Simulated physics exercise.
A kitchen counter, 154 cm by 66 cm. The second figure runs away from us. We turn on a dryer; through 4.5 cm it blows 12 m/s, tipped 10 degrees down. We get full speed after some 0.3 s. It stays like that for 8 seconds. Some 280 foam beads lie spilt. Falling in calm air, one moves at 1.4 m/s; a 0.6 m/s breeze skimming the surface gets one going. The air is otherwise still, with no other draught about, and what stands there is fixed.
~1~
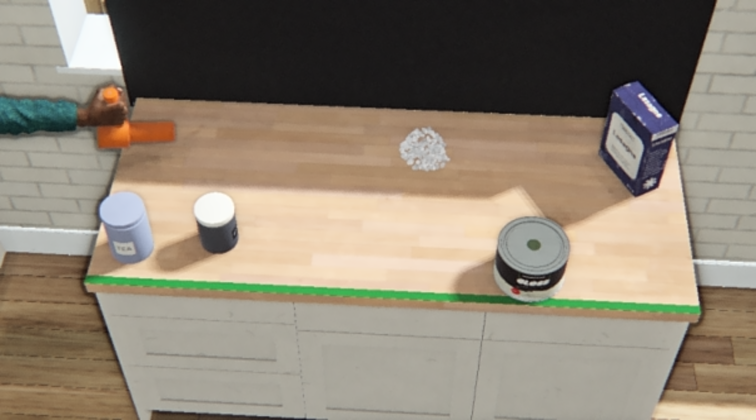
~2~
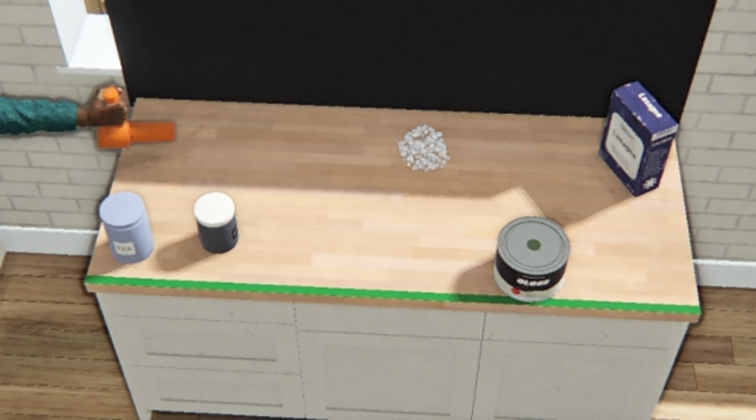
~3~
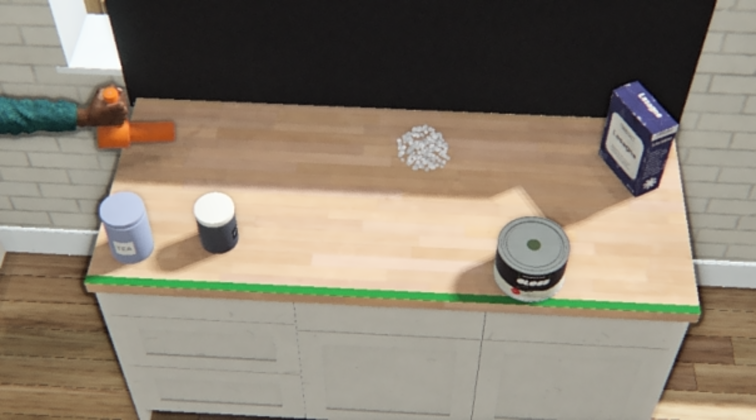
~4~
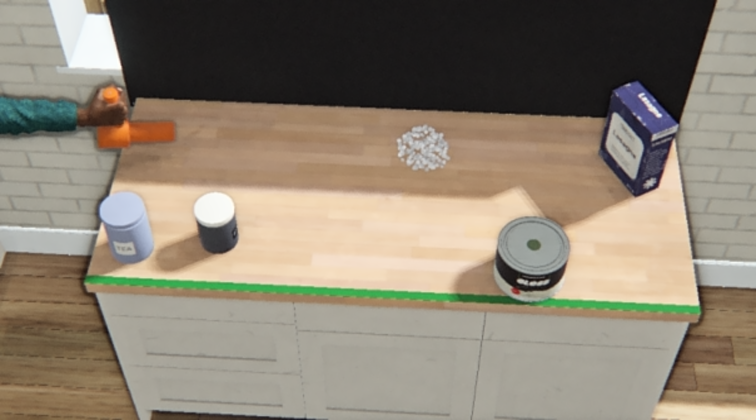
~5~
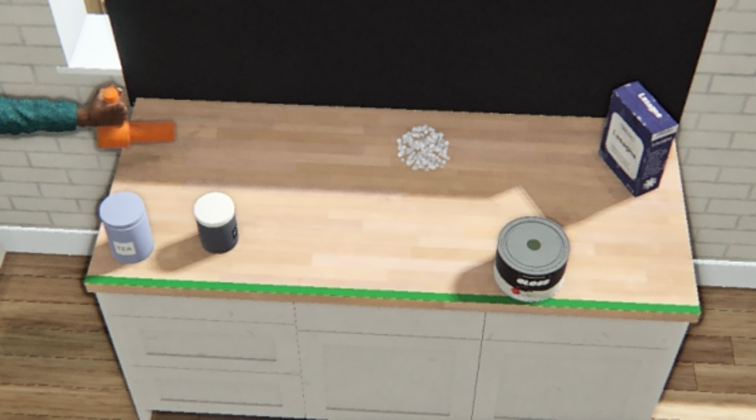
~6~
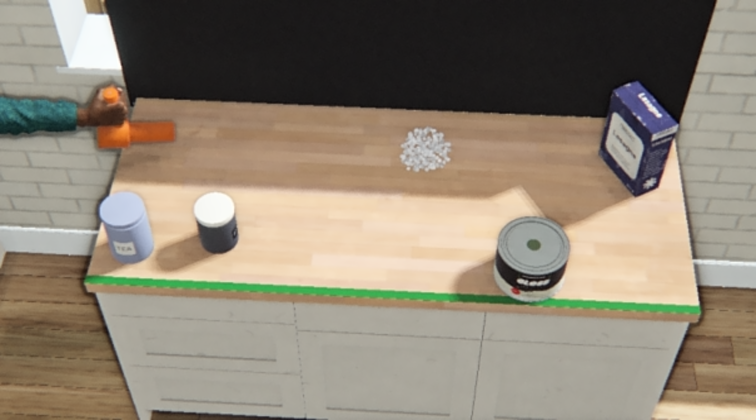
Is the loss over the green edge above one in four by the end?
The loss over that edge stays within a quarter.
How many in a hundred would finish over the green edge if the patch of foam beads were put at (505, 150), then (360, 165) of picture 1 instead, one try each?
Taking the two spots in order, you'd get 0 percent and then 0 percent.
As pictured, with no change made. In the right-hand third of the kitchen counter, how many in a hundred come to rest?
It comes out near 2 in a hundred.
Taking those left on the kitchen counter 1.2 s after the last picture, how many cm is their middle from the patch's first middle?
Roughly 60 cm.
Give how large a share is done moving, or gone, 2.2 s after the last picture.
Estimate: Close to 80 %.
Then, 1.2 s after the last picture, 0 % are over the green edge; the middle of those still in play is near (638, 225); 14 % have settled or left.
Then, 2.2 s after the last picture, 0 % are over the green edge; the middle of those still in play is near (631, 206); 79 % have settled or left.
Then, 4.1 s after the last picture, 0 % are over the green edge; 94 % have settled or left.
Then, 7.7 s after the last picture, at the end, 0 % are over the green edge.
